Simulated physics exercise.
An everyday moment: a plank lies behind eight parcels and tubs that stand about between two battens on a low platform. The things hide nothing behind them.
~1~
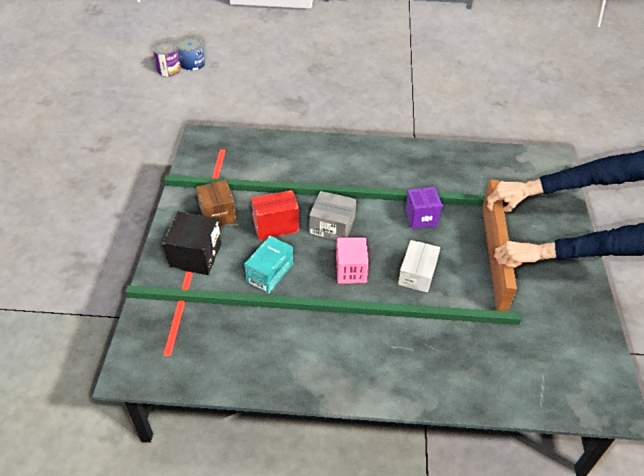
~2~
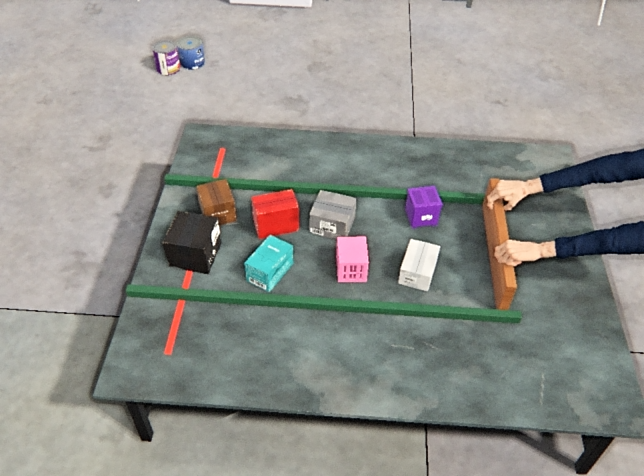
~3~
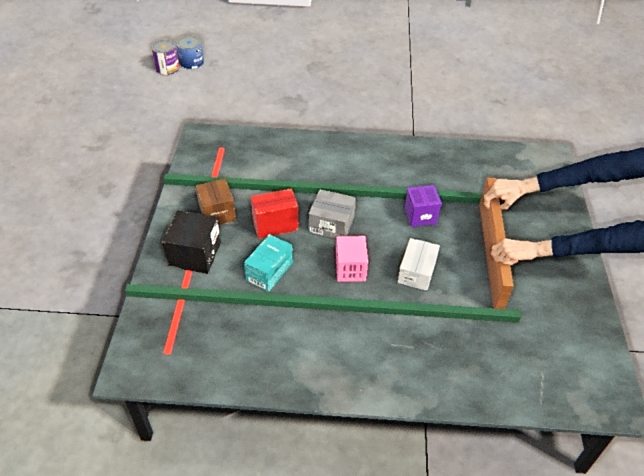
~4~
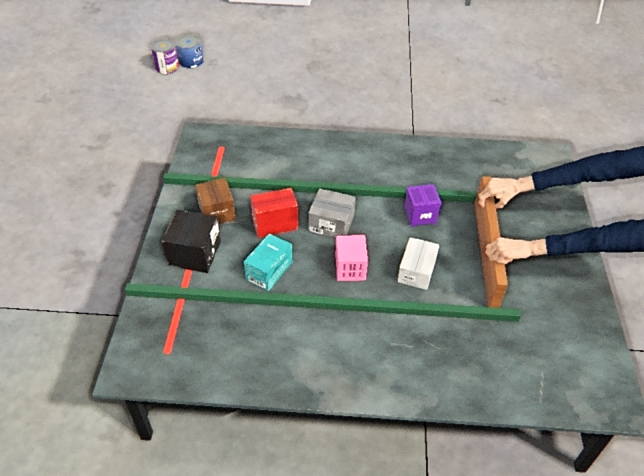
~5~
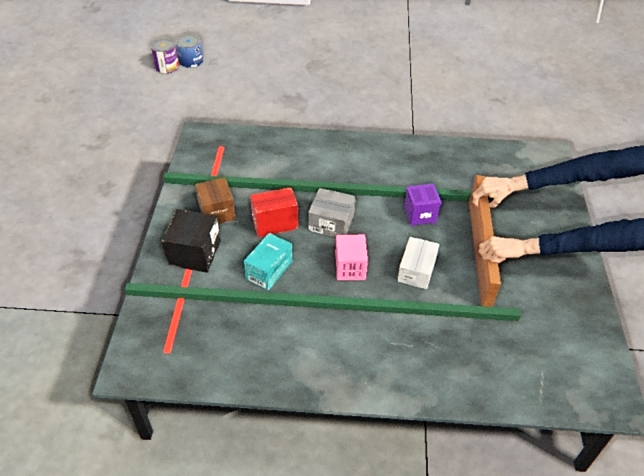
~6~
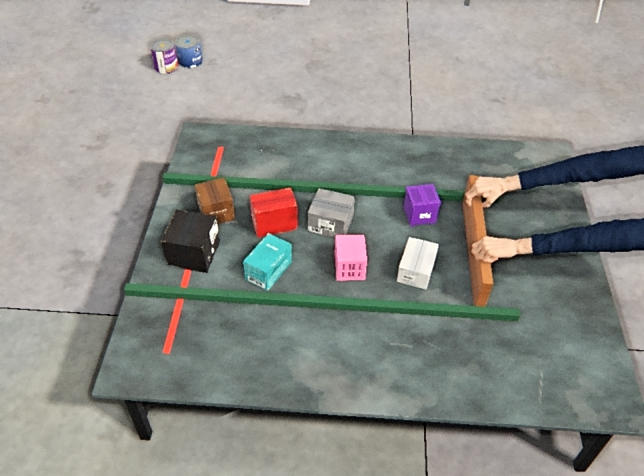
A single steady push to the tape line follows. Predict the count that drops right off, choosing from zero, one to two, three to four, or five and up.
The count is three to four.
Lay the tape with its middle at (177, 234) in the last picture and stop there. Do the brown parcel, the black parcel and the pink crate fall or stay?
Going one by one, the brown parcel goes down, the black parcel goes down, the pink crate goes down.
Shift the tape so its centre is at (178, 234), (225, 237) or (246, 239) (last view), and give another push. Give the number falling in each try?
In order, 5, 1 and 1.
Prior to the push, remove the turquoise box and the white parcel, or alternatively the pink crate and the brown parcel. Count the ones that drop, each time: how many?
That gives 1 for the first pair taken away and 2 for the second.
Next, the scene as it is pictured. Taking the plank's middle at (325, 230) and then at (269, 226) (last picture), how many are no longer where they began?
Respectively 6 and 8.
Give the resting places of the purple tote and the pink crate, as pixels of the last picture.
Going in order: First (193, 184), then (144, 252).
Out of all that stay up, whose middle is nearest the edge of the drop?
The pink crate.
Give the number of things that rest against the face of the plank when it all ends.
The count comes out at 3.
Early on, none off yet; black parcel at rest near (192, 241); brown parcel at rest near (215, 202); red parcel at rest near (274, 213).
A while later, none off yet; black parcel travelled a little near (174, 249); brown parcel at rest near (212, 200); red parcel travelled about its own width near (217, 224).
Finally, the number that fall off is three or four; lost, turquoise box, red parcel, brown parcel and black parcel.
